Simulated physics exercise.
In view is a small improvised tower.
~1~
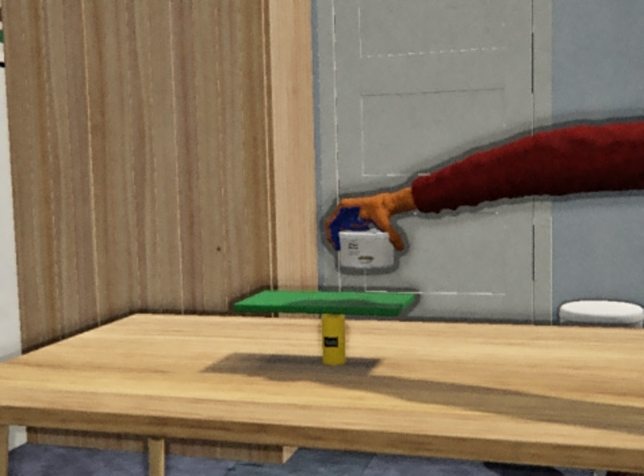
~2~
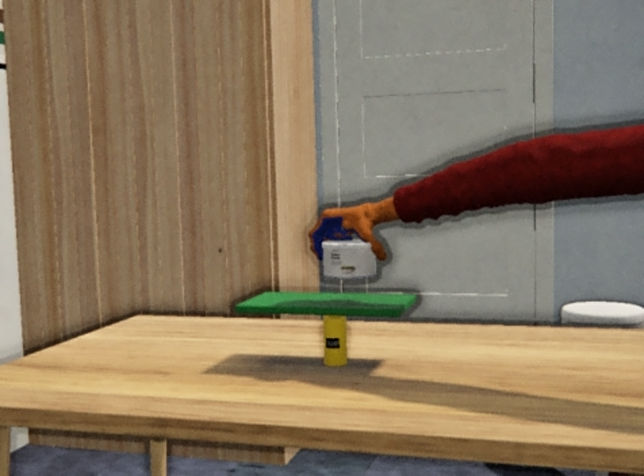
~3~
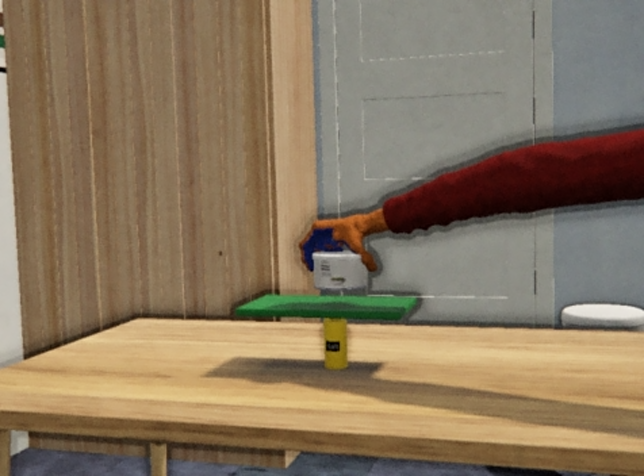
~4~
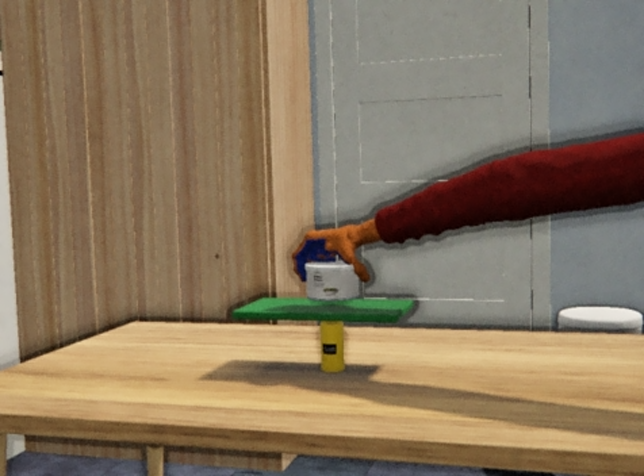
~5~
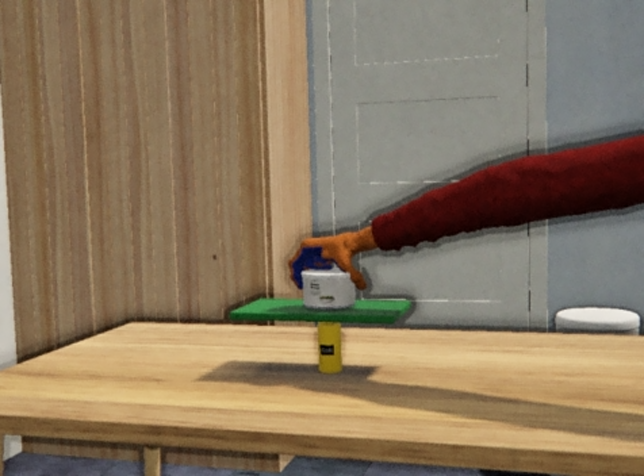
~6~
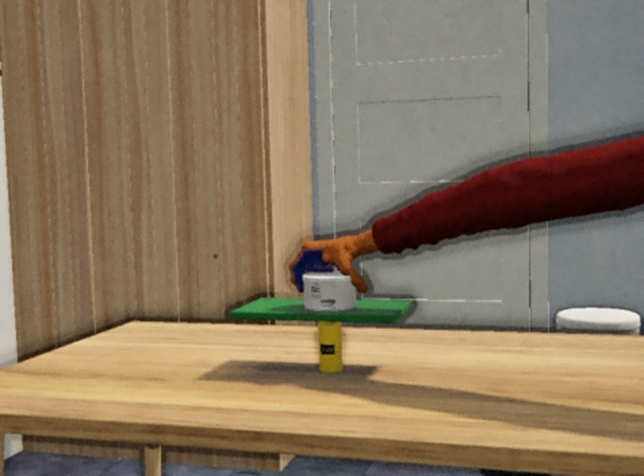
A red-sleeved arm lowers a white tub onto the green board above a yellow shaker.
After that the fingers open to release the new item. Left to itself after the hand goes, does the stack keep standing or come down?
It never falters.
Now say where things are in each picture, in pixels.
On its way; white tub (367, 249); yellow shaker (334, 335), in the first frame.
On its way; white tub (350, 259); yellow shaker (335, 336), in the second frame.
On its way; white tub (340, 270); yellow shaker (335, 339), in the third frame.
On its way; white tub (333, 281); yellow shaker (332, 341), in the fourth frame.
On its way; white tub (329, 288); yellow shaker (330, 342), in the fifth frame.
In place under the hand; white tub (330, 291); yellow shaker (330, 342), in the sixth frame.
Then, 0.30 s after the last picture, nothing has stirred.
Then, 0.70 s after the last picture, white tub resting near (330, 292).
At rest, all 3 in place. Seen from the same camera at the end, white tub near (330, 292). The stack stays up.
